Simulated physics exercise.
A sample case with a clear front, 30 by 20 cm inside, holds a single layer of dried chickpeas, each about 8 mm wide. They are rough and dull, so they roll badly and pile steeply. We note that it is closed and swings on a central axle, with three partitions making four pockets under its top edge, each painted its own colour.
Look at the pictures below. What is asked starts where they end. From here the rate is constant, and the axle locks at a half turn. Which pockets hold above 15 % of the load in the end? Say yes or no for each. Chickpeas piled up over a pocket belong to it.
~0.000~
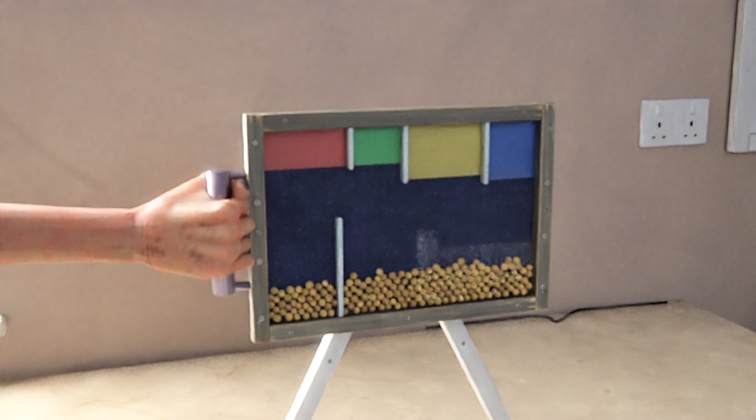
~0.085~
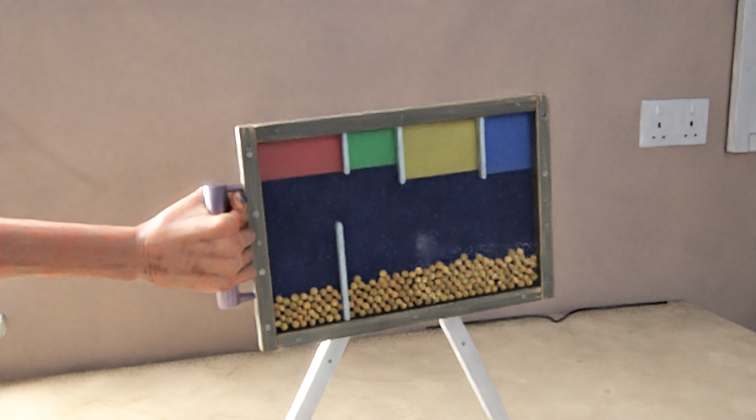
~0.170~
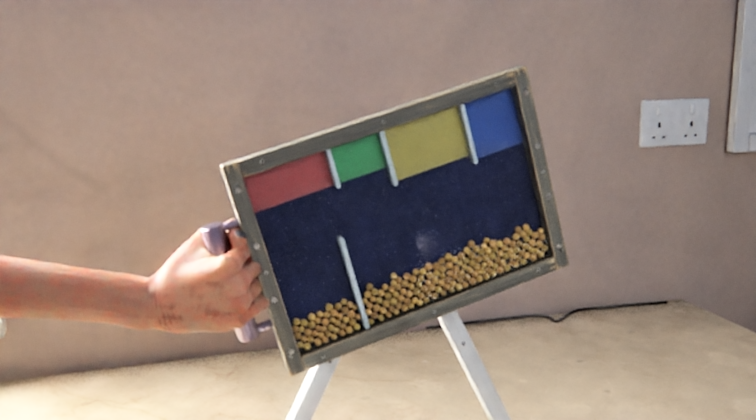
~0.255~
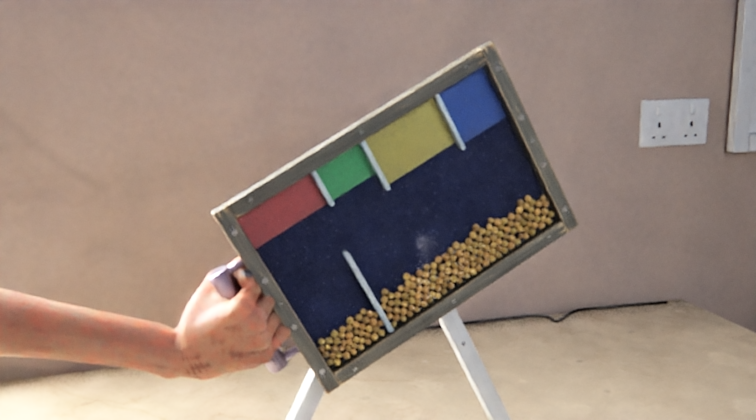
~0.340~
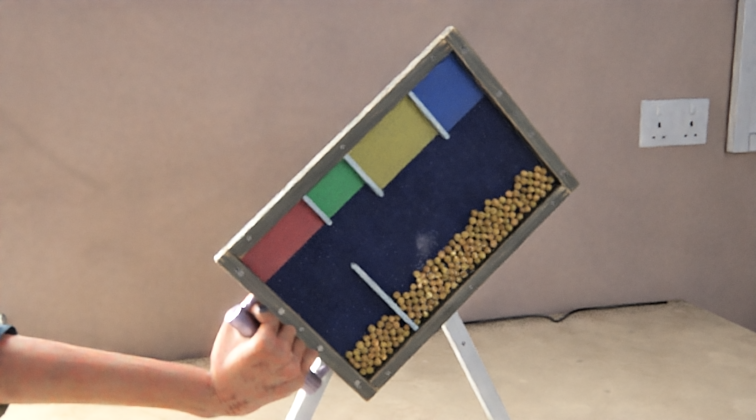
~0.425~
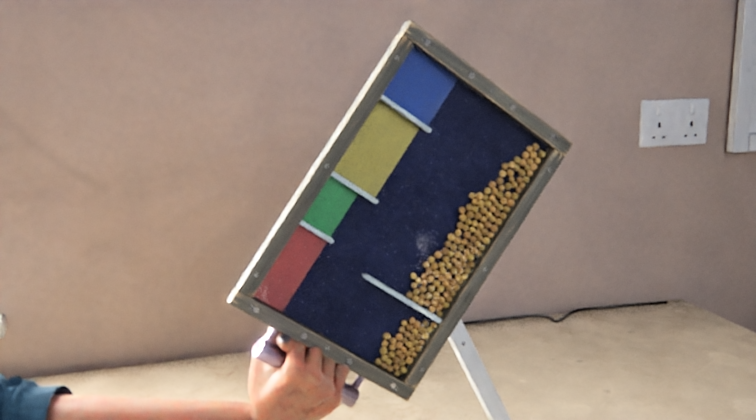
Blue: No; yellow: No; red: Yes; green: Yes.
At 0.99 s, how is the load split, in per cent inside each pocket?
Blue pocket: 0; yellow pocket: 0; red pocket: 25; green pocket: 10.
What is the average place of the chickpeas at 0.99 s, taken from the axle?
Roughly 5 cm to the right of the axle and 8 cm below it.
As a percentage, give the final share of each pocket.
Final shares in per cent - blue pocket: 0, yellow pocket: 0, red pocket: 70, green pocket: 30.
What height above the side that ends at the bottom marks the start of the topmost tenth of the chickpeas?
That height is around 8 cm.
By 0.99 s it has turned 143°, the chickpeas' middle is 5 cm right of and 8 cm below the axle; inside pockets, red 25 %, green 10 %.
By 1.30 s it has turned 180°, the chickpeas' middle is 9 cm right of and 5 cm below the axle; inside pockets, red 30 %, green 15 %.
In the end, by 2.2 s, blue 0 %, yellow 0 %, red 70 %, green 30 %.
